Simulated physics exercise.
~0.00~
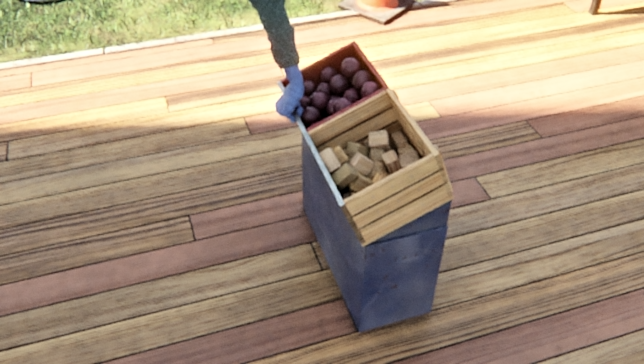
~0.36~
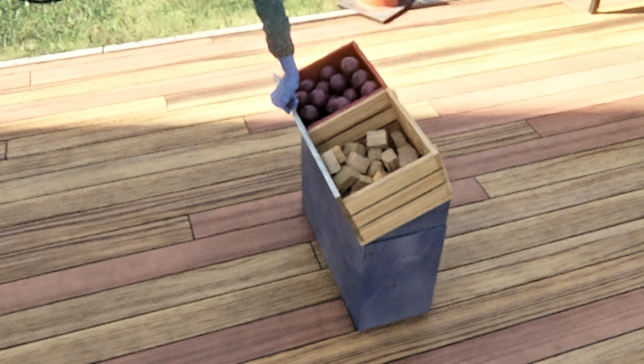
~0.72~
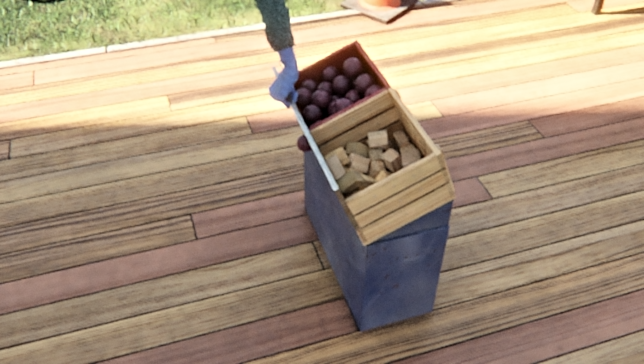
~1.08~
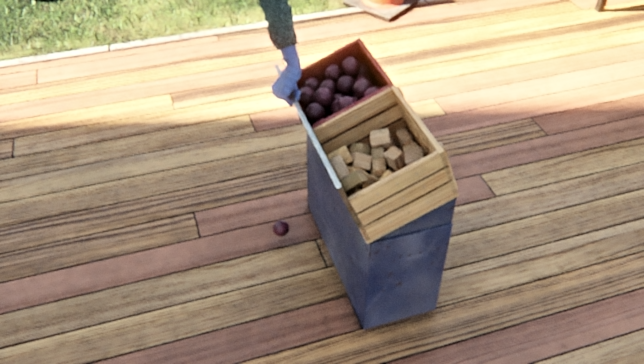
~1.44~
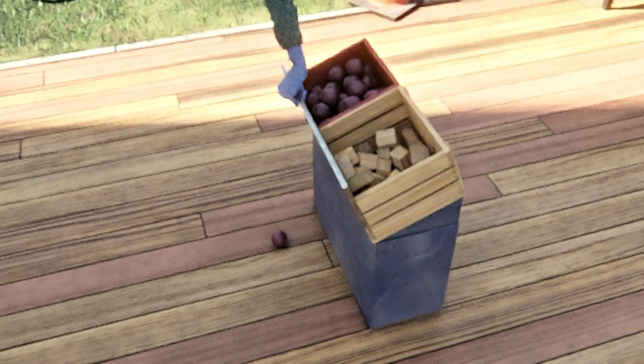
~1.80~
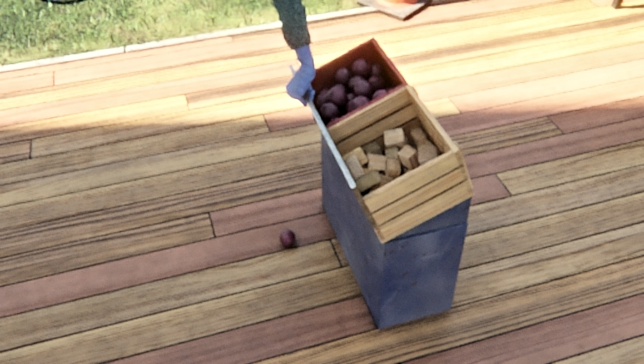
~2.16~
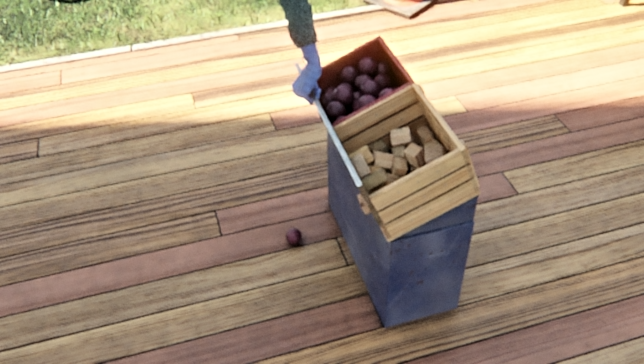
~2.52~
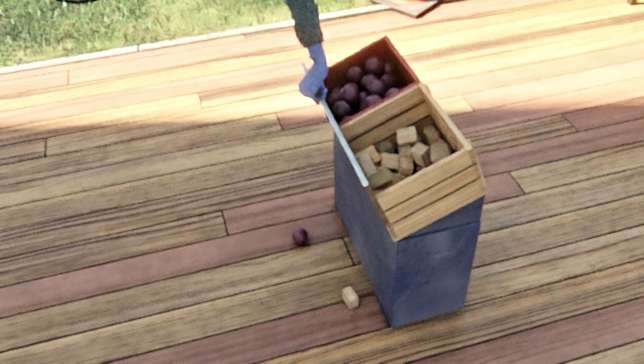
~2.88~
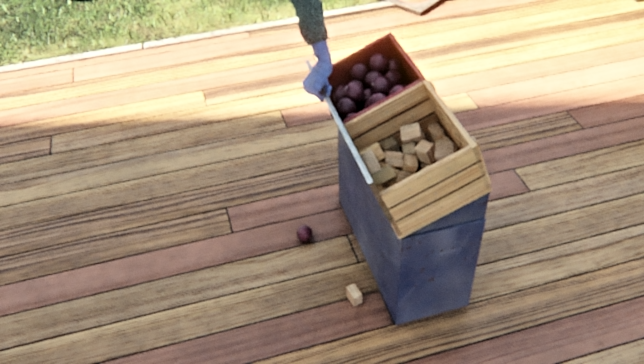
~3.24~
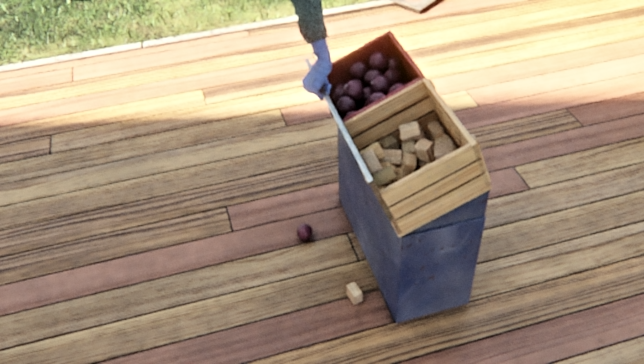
Gloved hand raising a sliding gate on a tilted two-bin stand, one red onion dropping to the deck, then one wooden offcut.
